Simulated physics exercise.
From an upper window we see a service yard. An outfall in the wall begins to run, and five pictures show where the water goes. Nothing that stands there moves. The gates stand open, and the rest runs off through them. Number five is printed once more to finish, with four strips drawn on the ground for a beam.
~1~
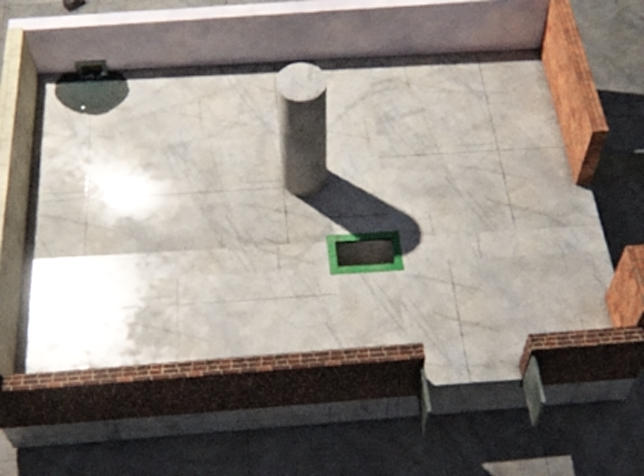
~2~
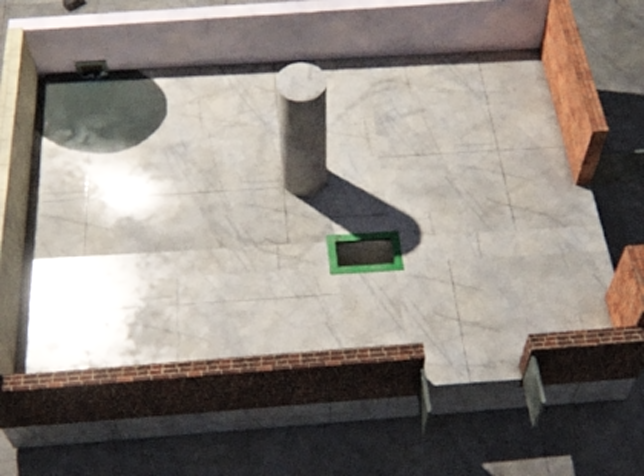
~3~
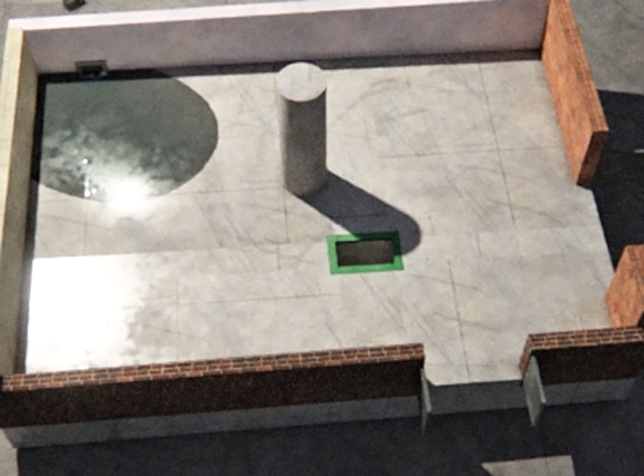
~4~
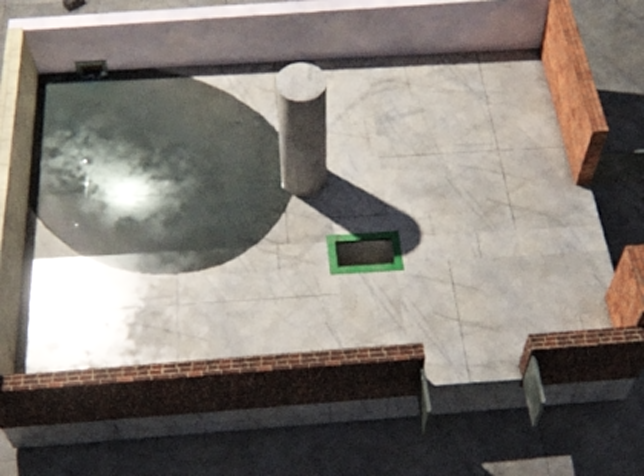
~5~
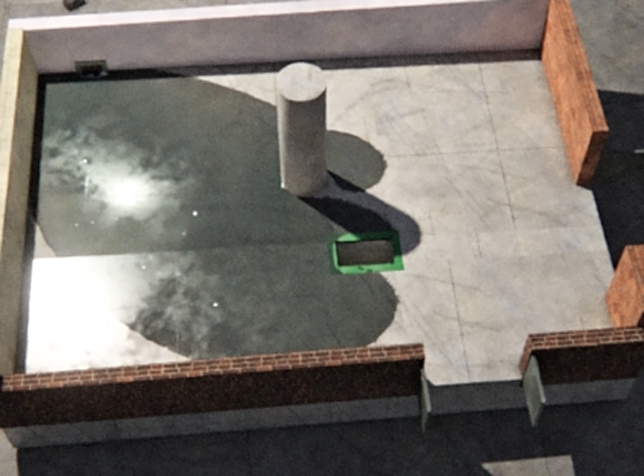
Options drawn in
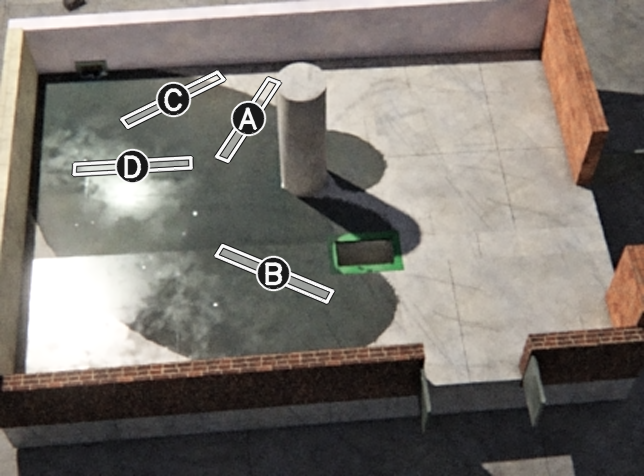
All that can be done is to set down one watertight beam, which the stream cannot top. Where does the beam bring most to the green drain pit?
B beats the others.
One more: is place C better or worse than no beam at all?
Worse.
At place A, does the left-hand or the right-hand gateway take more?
The right gate.
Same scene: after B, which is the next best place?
It is A.
On the marked copy, A from (222, 158) to (273, 80); B from (219, 250) to (329, 296); C from (124, 123) to (220, 75); D from (74, 169) to (190, 162).
If A is chosen, about 21 % of the stream goes into the green drain pit, about 76 % out by the gates.
If B is chosen, about 32 % of the stream goes into the green drain pit, about 67 % out by the gates.
If C is chosen, about 13 % of the stream goes into the green drain pit, about 86 % out by the gates.
If D is chosen, about 14 % of the stream goes into the green drain pit, about 86 % out by the gates.
